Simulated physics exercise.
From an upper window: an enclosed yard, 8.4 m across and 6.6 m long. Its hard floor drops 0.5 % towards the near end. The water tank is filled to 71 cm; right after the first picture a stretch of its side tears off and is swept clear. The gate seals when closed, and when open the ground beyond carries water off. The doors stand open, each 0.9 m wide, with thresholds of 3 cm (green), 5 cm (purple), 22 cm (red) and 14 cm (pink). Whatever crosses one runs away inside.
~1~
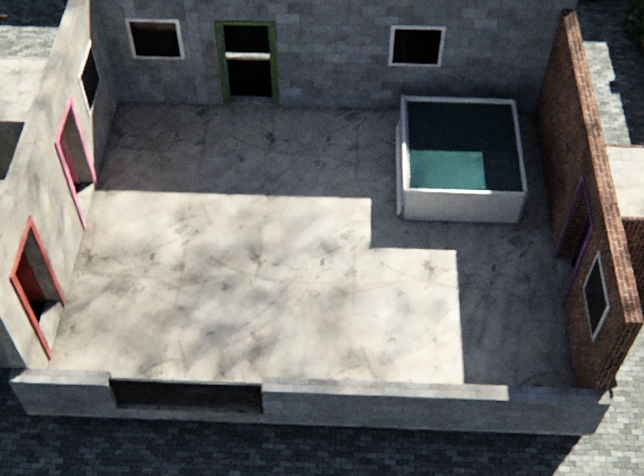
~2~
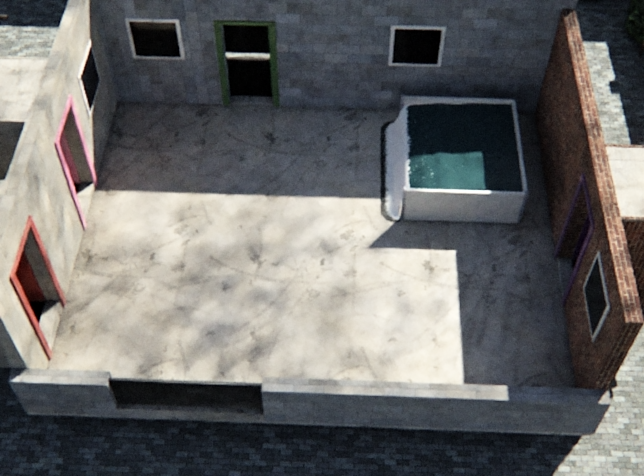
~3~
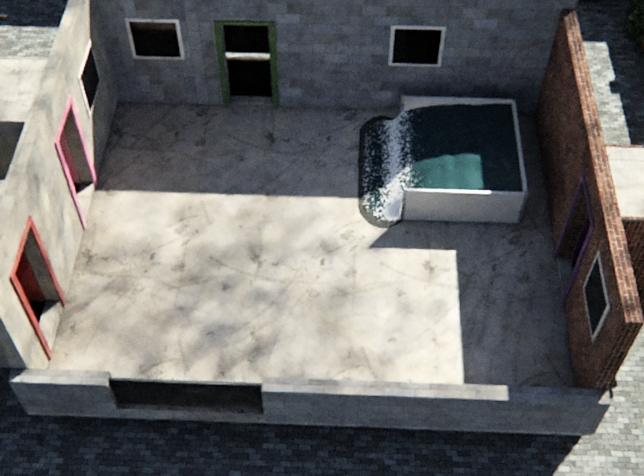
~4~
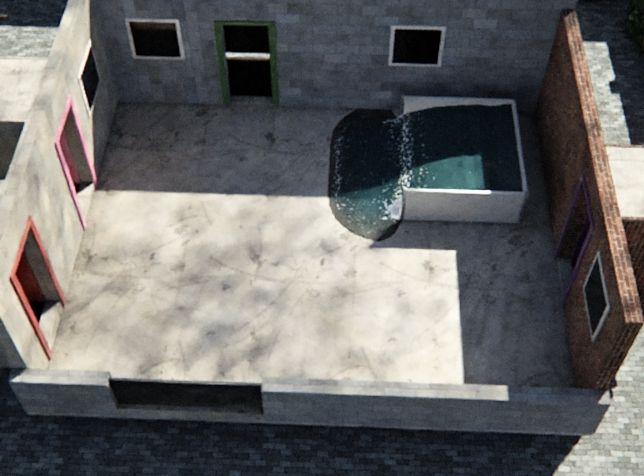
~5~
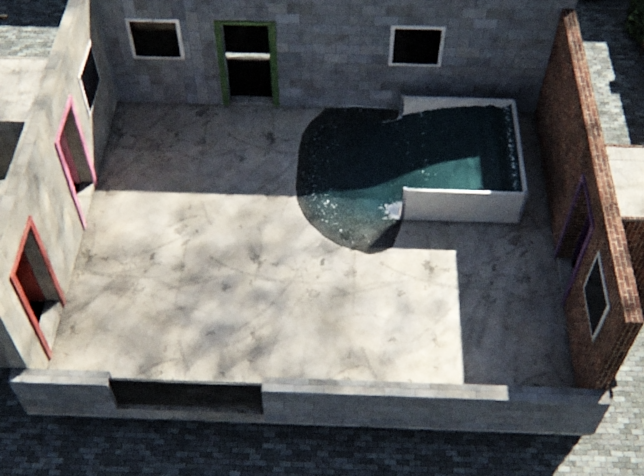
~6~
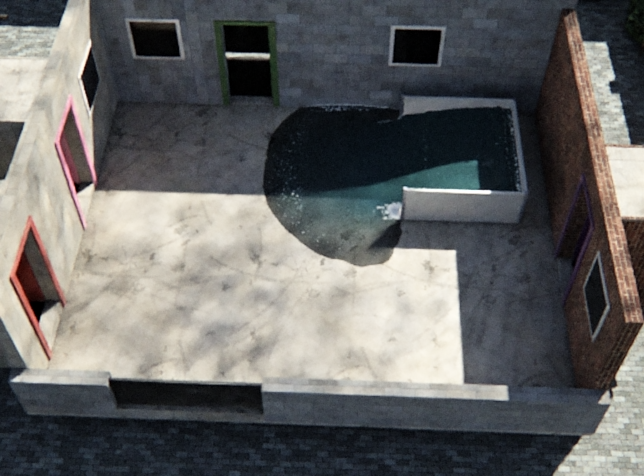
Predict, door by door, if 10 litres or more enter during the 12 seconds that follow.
The water let in: At the green door it exceeds the limit; at the purple door it passes the limit; at the red door it keeps below the limit; at the pink door it passes the limit.
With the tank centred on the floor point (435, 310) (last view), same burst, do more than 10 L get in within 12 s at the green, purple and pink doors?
Then: Green over, purple under, pink above.
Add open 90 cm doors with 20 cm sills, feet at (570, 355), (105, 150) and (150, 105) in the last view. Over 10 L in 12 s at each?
In that order: Not over, over, past it.
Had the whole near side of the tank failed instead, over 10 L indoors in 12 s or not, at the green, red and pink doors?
Then: Green past it, red not over, pink not over.
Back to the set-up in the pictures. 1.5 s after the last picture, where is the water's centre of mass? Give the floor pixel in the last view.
At about (314, 172).
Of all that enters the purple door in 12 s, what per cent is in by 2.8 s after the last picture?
Some 0 per cent by then.
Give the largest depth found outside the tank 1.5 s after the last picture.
Roughly 40 cm.
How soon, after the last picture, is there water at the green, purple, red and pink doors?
Arrival: Green 0.3 s, purple 8.0 s, red 2.2 s, pink 1.0 s.
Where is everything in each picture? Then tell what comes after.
The first frame shows still water, 71 cm deep, in the water tank at (461, 146).
In the second frame, the front is at (396, 124), 1.3 m from the gap at (404, 160); 0.6 m2 of floor is under water; 71 cm left at the back of the water tank.
In the third frame, the front is at (375, 121), 1.4 m from the gap at (403, 162); 1.7 m2 of floor is under water; 71 cm left at the back of the water tank.
In the fourth frame, water pours out at (403, 163) and has run 1.8 m, to (366, 110); typically 11 cm deep outside, 70 cm at the water tank's back.
In the fifth frame, water pours out at (403, 164) and has run 2.1 m, to (333, 109); typically 9 cm deep outside, 64 cm at the water tank's back.
In the sixth frame, the front is at (277, 135), 2.6 m from the gap at (403, 164); 7.9 m2 of floor is under water; 60 cm left at the back of the water tank.
Then, 0.7 s after the last picture water covers 35 % of the floor and is deepest (29 cm) near (394, 194); green door 8 cm at the sill, 0 L in, purple door not reached, red door not reached, pink door not reached.
Then, 1.5 s after the last picture water covers 50 % of the floor and is deepest (40 cm) near (117, 105); green door 11 cm at the sill, 14 L in, purple door not reached, red door not reached, pink door 25 cm at the sill, 5 L in.
Then, 2.8 s after the last picture water covers 65 % of the floor and is deepest (33 cm) near (159, 119); green door 8 cm at the sill, 46 L in, purple door not reached, red door 16 cm at the sill, 0 L in, pink door 25 cm at the sill, 64 L in.
Then, 6.3 s after the last picture water covers 75 % of the floor and is deepest (20 cm) near (42, 391); green door 8 cm at the sill, 81 L in, purple door not reached, red door 18 cm at the sill, 0 L in, pink door 9 cm at the sill, 97 L in.
Then, 11.3 s after the last picture water covers 100 % of the floor and is deepest (14 cm) near (558, 411); green door 3 cm at the sill, 109 L in, purple door 9 cm at the sill, 22 L in, red door 8 cm at the sill, 0 L in, pink door 7 cm at the sill, 98 L in.
